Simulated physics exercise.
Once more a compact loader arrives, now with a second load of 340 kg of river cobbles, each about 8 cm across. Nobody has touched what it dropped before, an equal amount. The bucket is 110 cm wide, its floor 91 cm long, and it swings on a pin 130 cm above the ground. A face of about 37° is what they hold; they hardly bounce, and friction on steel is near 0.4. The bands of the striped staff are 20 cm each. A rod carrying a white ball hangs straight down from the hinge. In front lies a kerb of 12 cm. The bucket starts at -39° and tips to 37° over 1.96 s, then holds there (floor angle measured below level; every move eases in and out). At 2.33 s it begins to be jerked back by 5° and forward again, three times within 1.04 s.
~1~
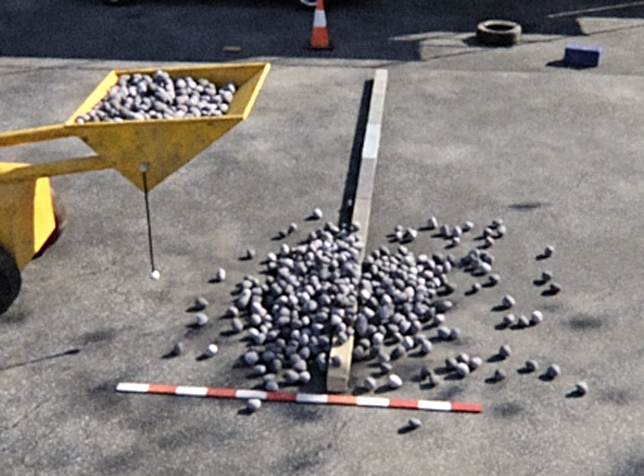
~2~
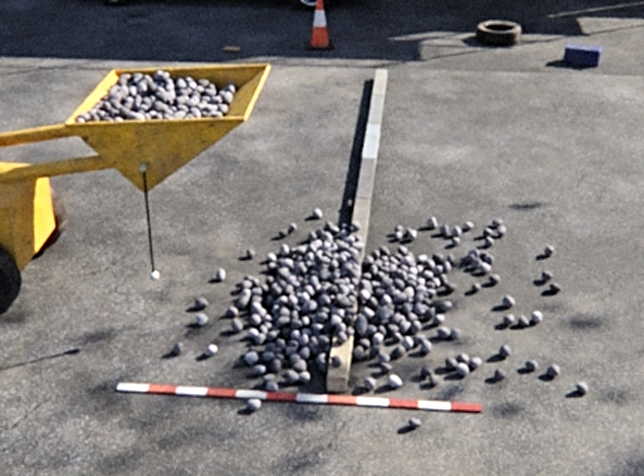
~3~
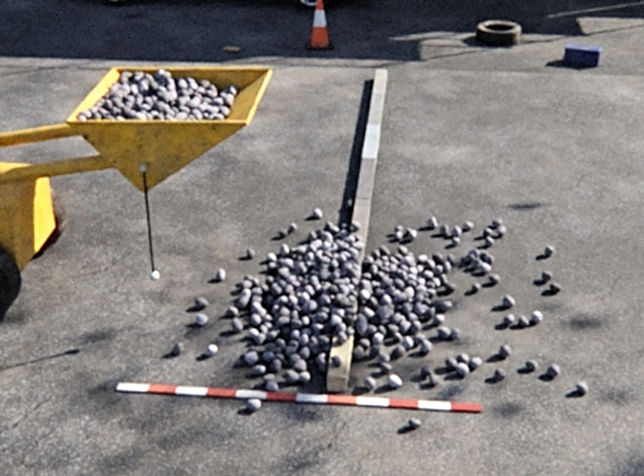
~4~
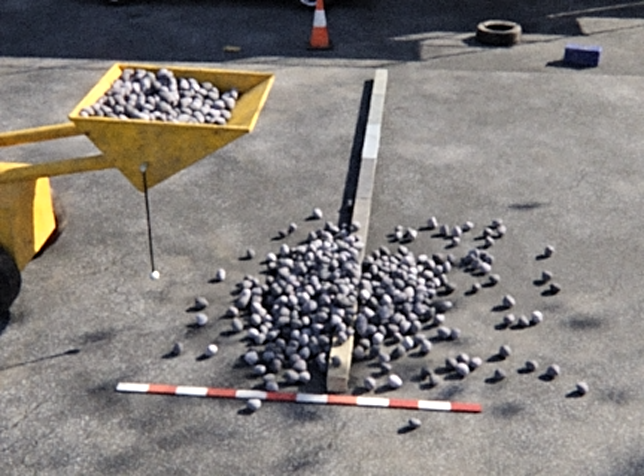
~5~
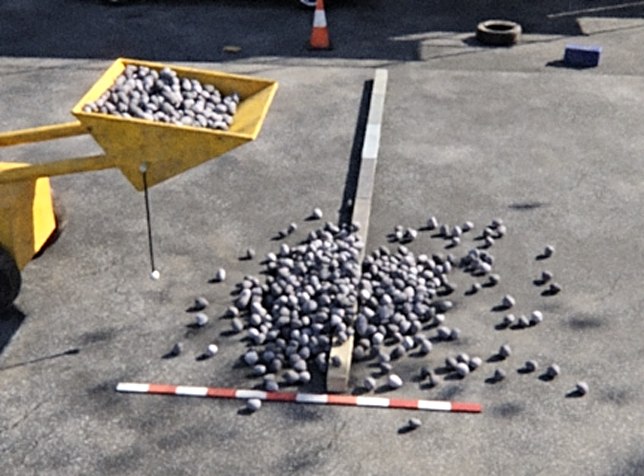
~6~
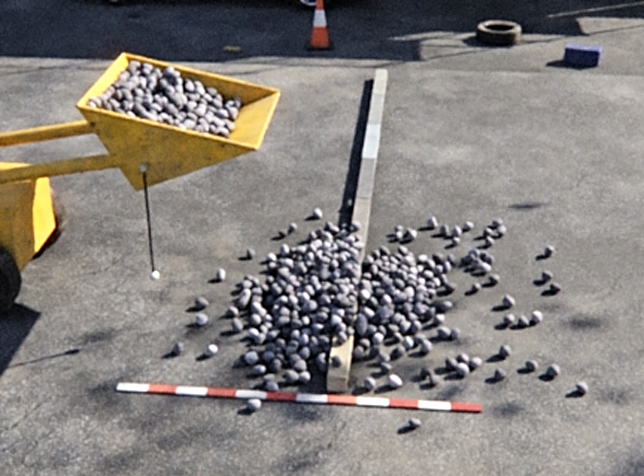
Yellow loader bucket heaped with rounded grey stones tilting slightly forward beside a still pile of stones scattered across a low kerb.
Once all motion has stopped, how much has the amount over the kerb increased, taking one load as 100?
It has increased by some 10 per cent.
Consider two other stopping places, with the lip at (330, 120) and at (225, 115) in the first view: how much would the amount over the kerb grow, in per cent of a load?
Close to 90 per cent, followed by close to 0 per cent.
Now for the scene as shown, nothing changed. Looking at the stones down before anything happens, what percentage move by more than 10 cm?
Close to 5 in a hundred of them.
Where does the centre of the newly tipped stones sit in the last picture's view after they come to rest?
Centre: Approx. (294, 279).
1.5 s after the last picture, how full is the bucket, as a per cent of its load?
It holds some 30 percent.
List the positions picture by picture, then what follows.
In the first picture, the bucket is at -39°, its lip at (244, 118); the top of the load is at (150, 90). The earlier load is highest near (336, 282), 22 cm above ground level, 64 % on this side of the kerb, 36 % over the kerb.
In the second picture, the bucket is at -38°, its lip at (245, 119); the top of the load is at (151, 90).
The third picture shows lip at (247, 123), floor tilted -36°, highest stones at (143, 88).
In the fourth picture, the bucket is at -32°, its lip at (250, 130); the top of the load is at (132, 83).
The fifth picture shows lip at (254, 139), floor tilted -28°, highest stones at (124, 81).
In the sixth picture, the bucket is at -22°, its lip at (256, 149); the top of the load is at (128, 77).
Then, 0.9 s after the last picture the floor is at 25°; in per cent of one load, 100 in the bucket, 64 on this side of the kerb, 36 over the kerb; the foremost stones are at (547, 319).
Then, 1.5 s after the last picture the floor is at 37°; in per cent of one load, 32 in the bucket, 132 on this side of the kerb, 36 over the kerb; the foremost stones are at (547, 319).
Then, 3.2 s after the last picture the floor is at 37°; in per cent of one load, 0 in the bucket, 154 on this side of the kerb, 46 over the kerb; the foremost stones are at (547, 319).
Then, 5.8 s after the last picture the floor is at 37°; in per cent of one load, 0 in the bucket, 154 on this side of the kerb, 46 over the kerb; the foremost stones are at (547, 319). Net gain over the kerb, 10.
